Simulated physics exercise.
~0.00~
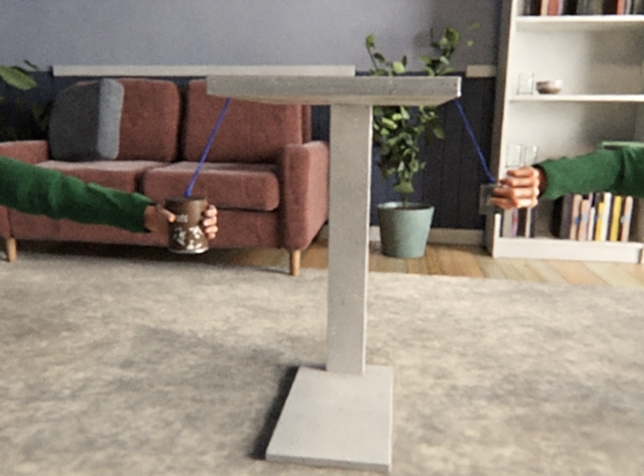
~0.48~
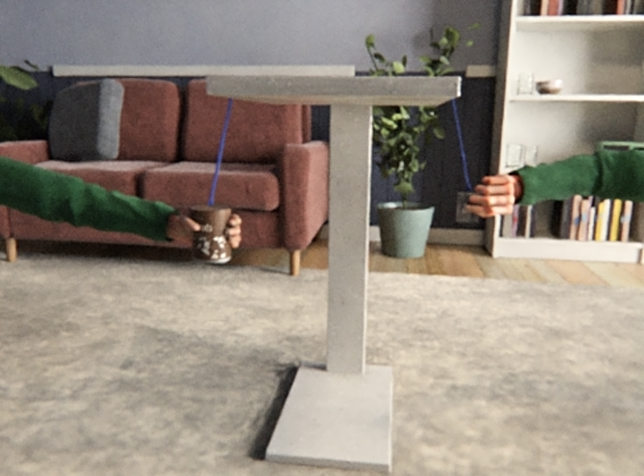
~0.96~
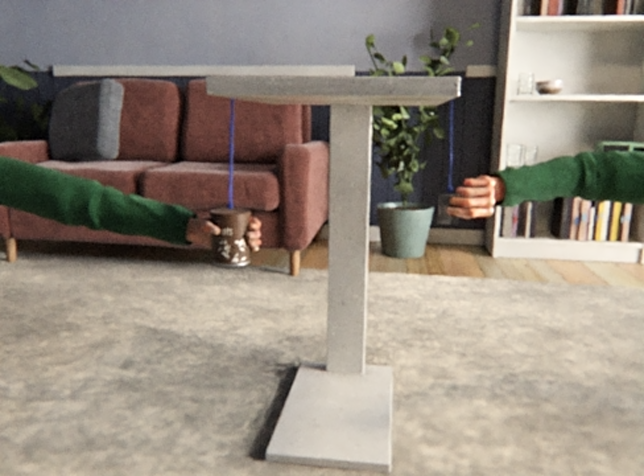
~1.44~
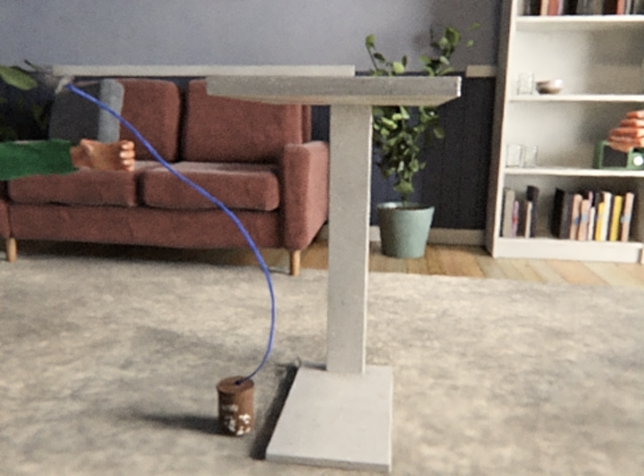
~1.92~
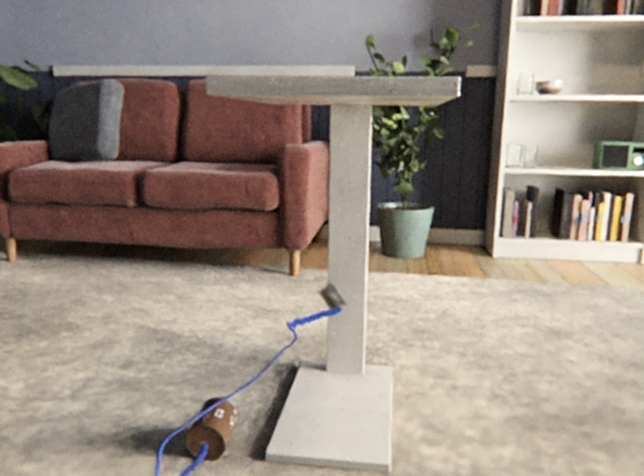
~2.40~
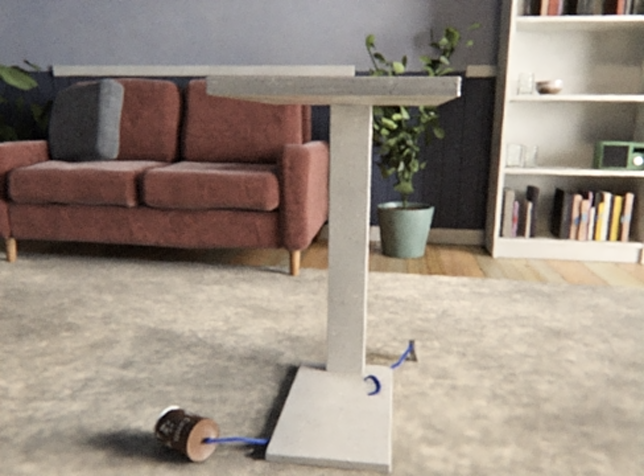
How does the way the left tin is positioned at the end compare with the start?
At the start the left tin is upright, held in a hand, and at the end it lies on its side on the floor.
